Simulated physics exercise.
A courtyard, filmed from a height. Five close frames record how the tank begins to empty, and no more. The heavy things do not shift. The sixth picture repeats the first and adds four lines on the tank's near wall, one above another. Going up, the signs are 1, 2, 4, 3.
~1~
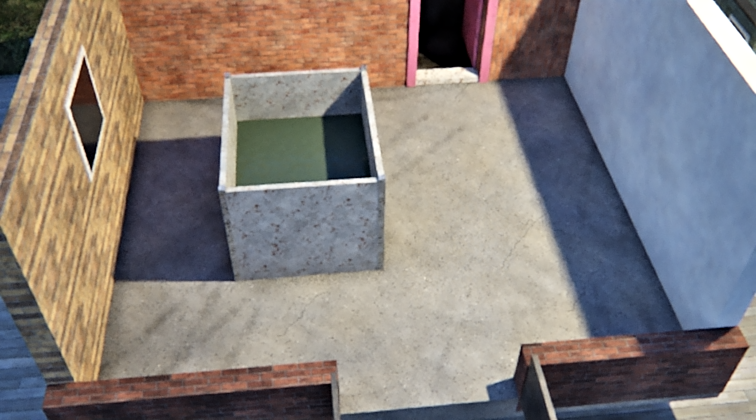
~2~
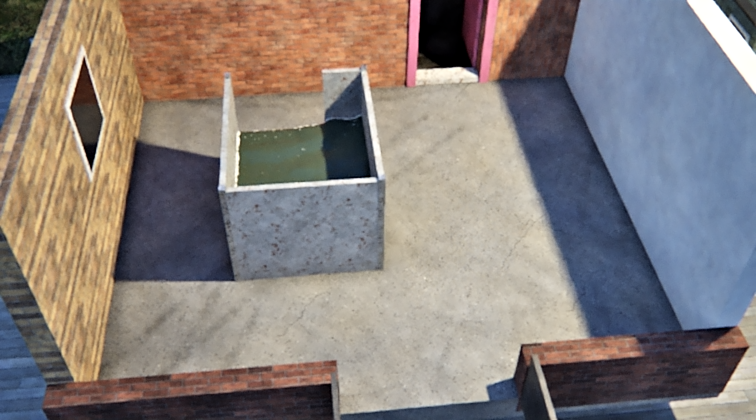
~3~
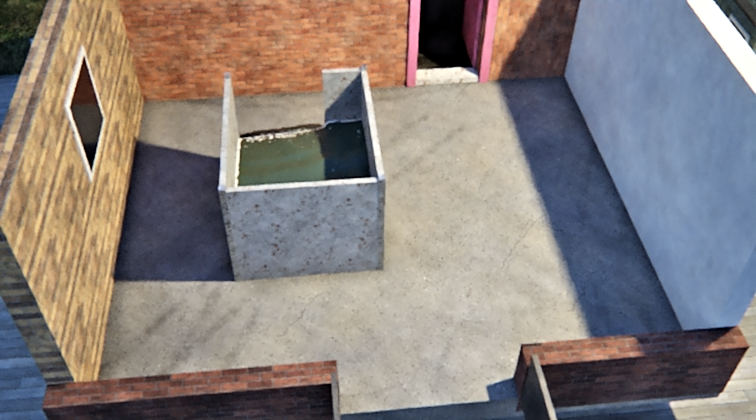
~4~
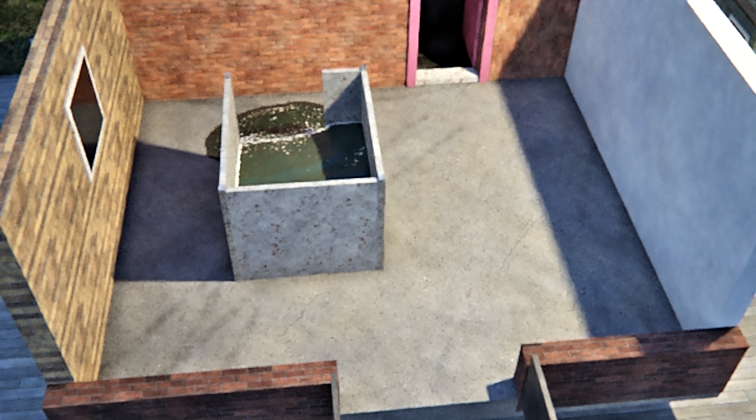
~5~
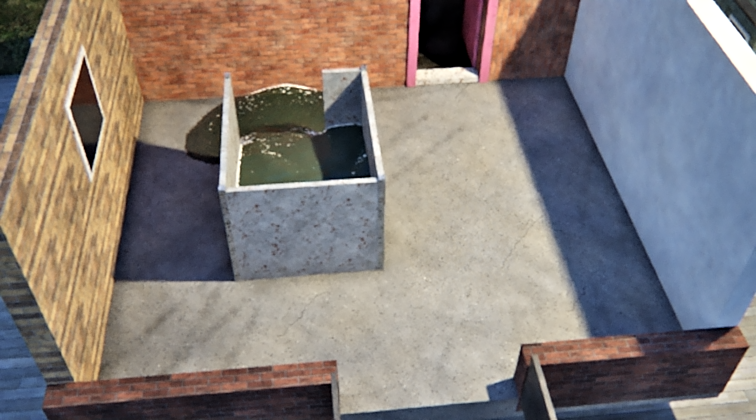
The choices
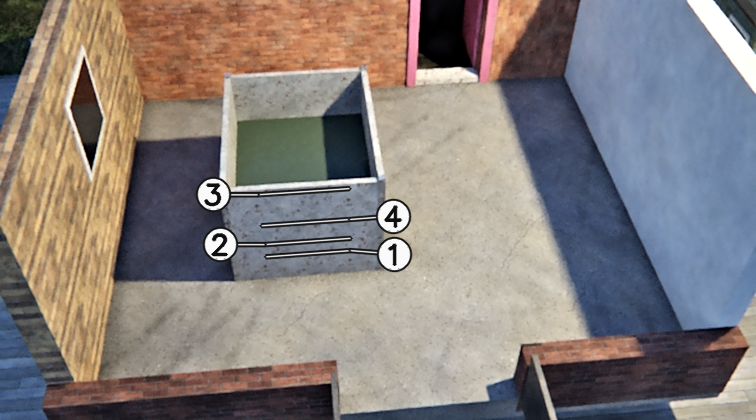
Green water surging out through the opened back of a concrete tank and spreading across the floor of a brick-walled courtyard.
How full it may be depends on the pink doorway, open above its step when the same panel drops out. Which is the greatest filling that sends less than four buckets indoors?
It is 4.
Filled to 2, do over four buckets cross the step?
No, not at all.
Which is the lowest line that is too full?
Line 3.
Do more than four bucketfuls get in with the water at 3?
Yes, it does.
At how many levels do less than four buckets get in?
Three.
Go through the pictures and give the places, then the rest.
Water in the tank at rest, its middle at (303, 168); foot of the pink doorway at (447, 83); open gate at (430, 349).
Water covers 1 % of the ground, its front hidden from here.
Water covers 3 % of the ground, its front hidden from here.
Water covers 7 % of the ground, its front hidden from here.
Water covers 11 % of the ground, its front hidden from here.
On the marked copy, 1 at (308, 253); 2 at (307, 241); 3 at (303, 191); 4 at (306, 222); from the bottom up 1, 2, 4, 3.
With 1, nothing gets over.
With 2, nothing gets over.
With 3, about 11 bucketfuls get in.
With 4, a splash gets over, under a bucket.
